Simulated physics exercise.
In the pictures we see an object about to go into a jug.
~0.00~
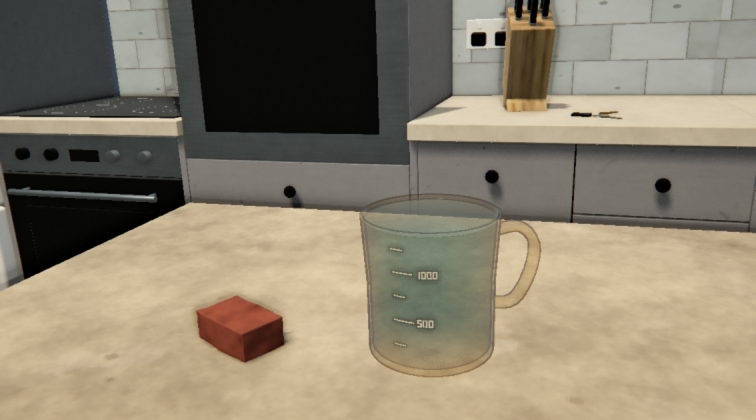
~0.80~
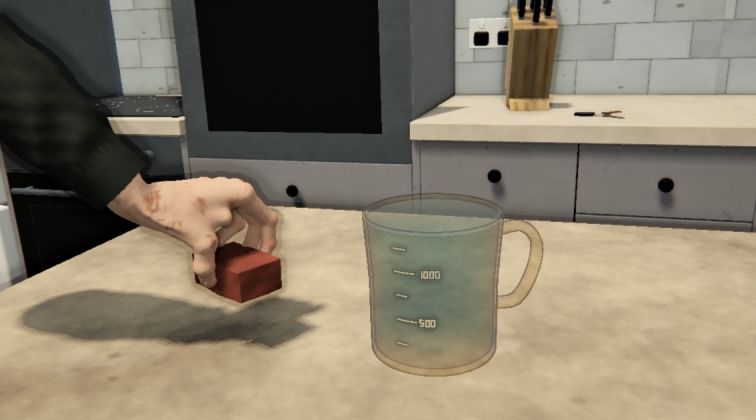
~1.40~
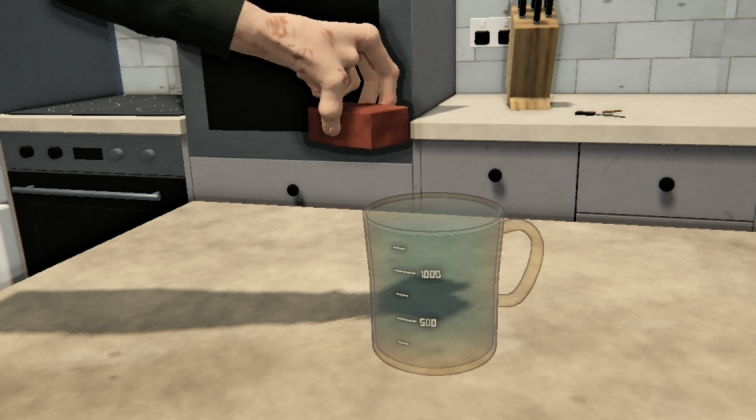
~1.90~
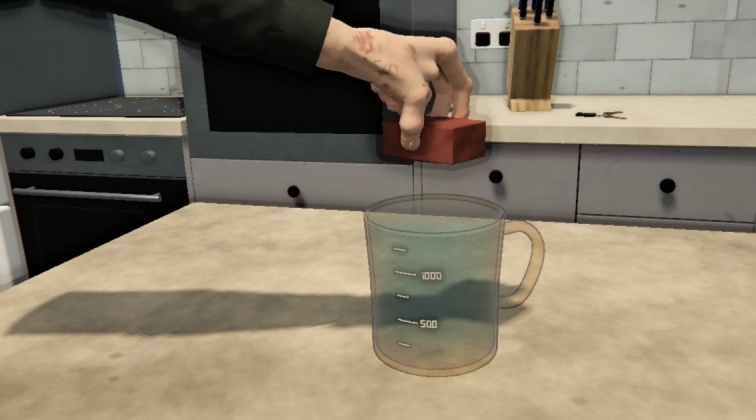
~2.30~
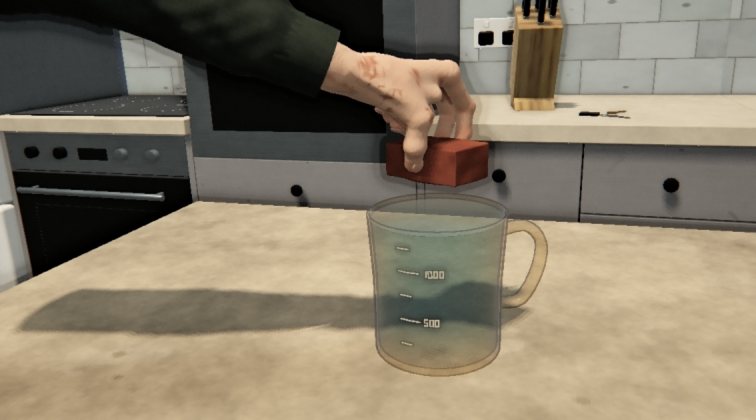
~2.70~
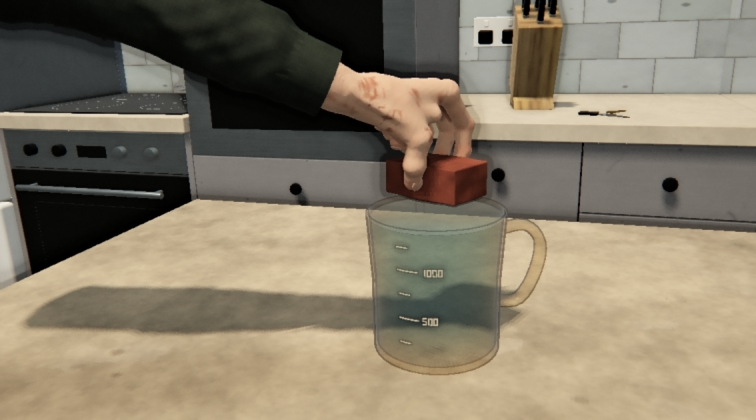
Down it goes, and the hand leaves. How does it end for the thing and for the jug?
Well, it heads down, and as for the jug, it spills.
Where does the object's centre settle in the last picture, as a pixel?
About (436, 320).
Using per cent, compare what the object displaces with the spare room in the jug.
It comes to around 210 percent.
Around 3.0 s, the piece of brick enters the water; the jug is full to the brim.
Around 3.4 s, the piece of brick goes on down; the jug is full to the brim; the top is wet.
Around 5.0 s, the piece of brick is at the bottom; the jug is full to the brim; the top is wet.
